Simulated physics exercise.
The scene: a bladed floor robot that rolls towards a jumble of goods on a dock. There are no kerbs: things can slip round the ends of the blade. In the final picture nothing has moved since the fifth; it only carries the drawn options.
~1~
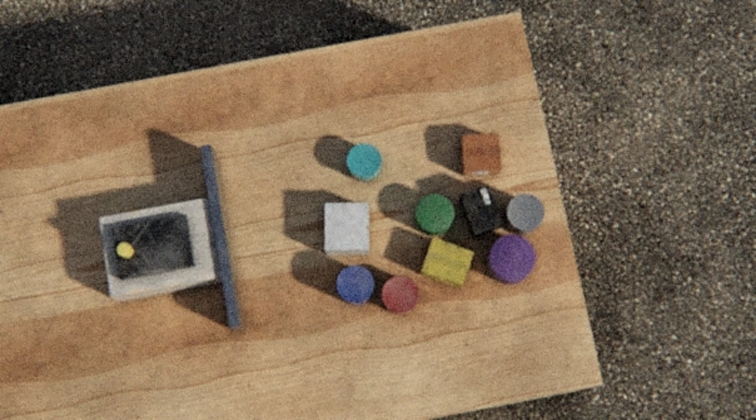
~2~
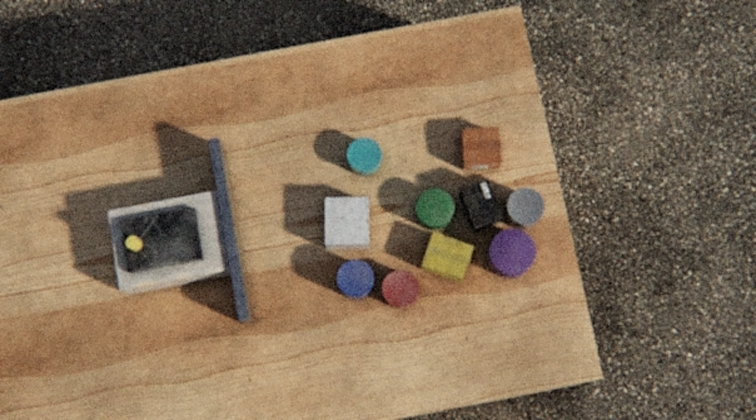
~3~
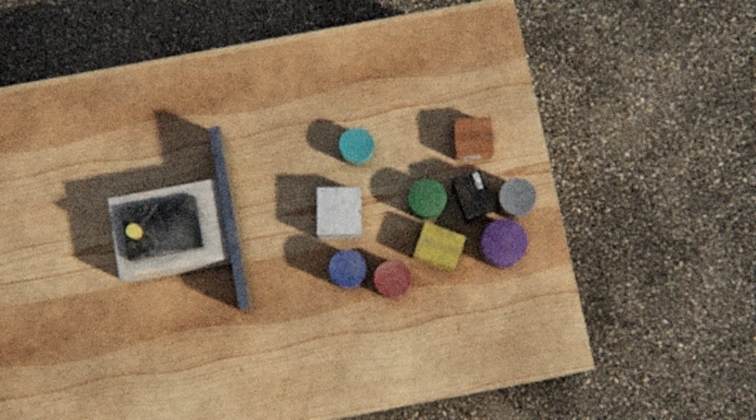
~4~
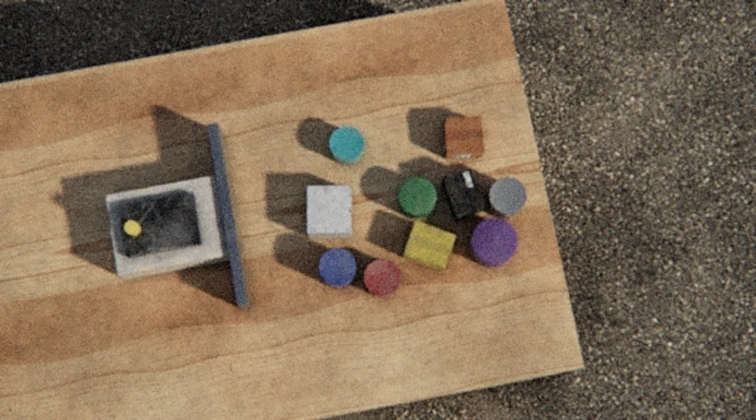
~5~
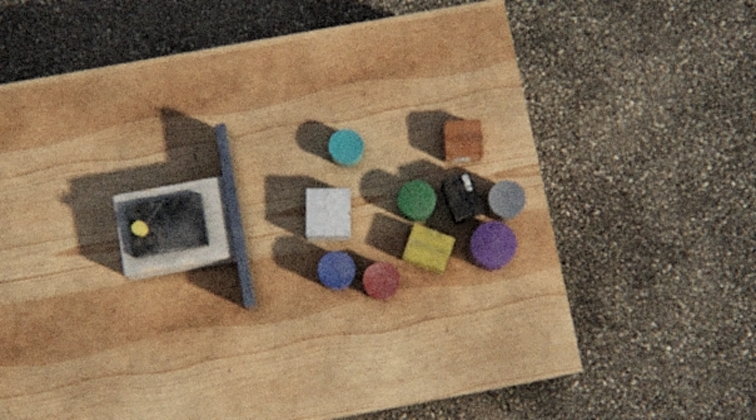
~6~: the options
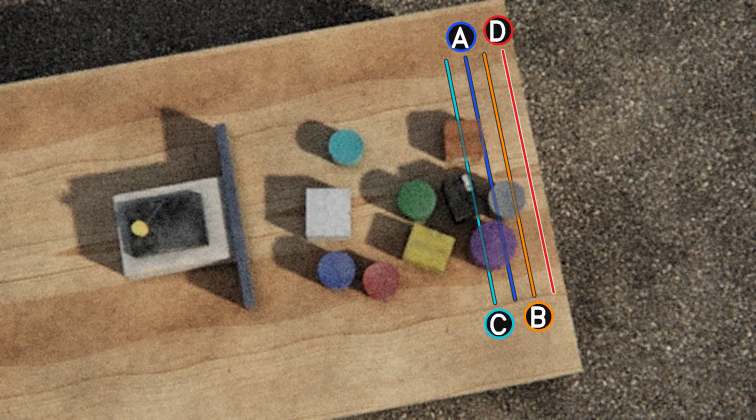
At first, a pale robot with a dark upright blade sits on the left of a wooden dock, facing a jumble of colourful boxes and round containers. It then rolls slowly right in small, steady advances as the view shifts slightly, narrowing the still-open gap to the white crate while the goods stay put.
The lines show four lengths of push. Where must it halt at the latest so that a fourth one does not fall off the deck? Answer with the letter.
C is the last line within the limit.
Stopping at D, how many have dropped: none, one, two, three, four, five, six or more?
In all, six or more.
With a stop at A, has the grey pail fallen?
Yes.
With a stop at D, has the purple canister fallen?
By then, yes.
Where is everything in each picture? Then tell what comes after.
In the first frame, orange parcel (481, 154); turquoise pail (365, 163); grey pail (524, 215).
In the second frame, robot (168, 239); purple canister (511, 254).
In the third frame, robot (168, 227); black box (472, 196).
In the fourth frame, robot (166, 224); white crate (330, 212).
In the fifth frame, robot (174, 224); blue pail (337, 272); orange parcel (463, 141); turquoise pail (346, 149).
On the marked copy, A at (490, 176); B at (509, 173); C at (470, 180); D at (528, 169).
Following C. Soon after the start, robot (259, 209); red pail (390, 283); blue pail (356, 267).
Later, robot (345, 194); grey pail (537, 203); purple canister (525, 242).
In the end, robot (409, 182); black box over the edge; purple canister over the edge; three fallen.
As for the rest, A drops five; B drops six; D drops nine.
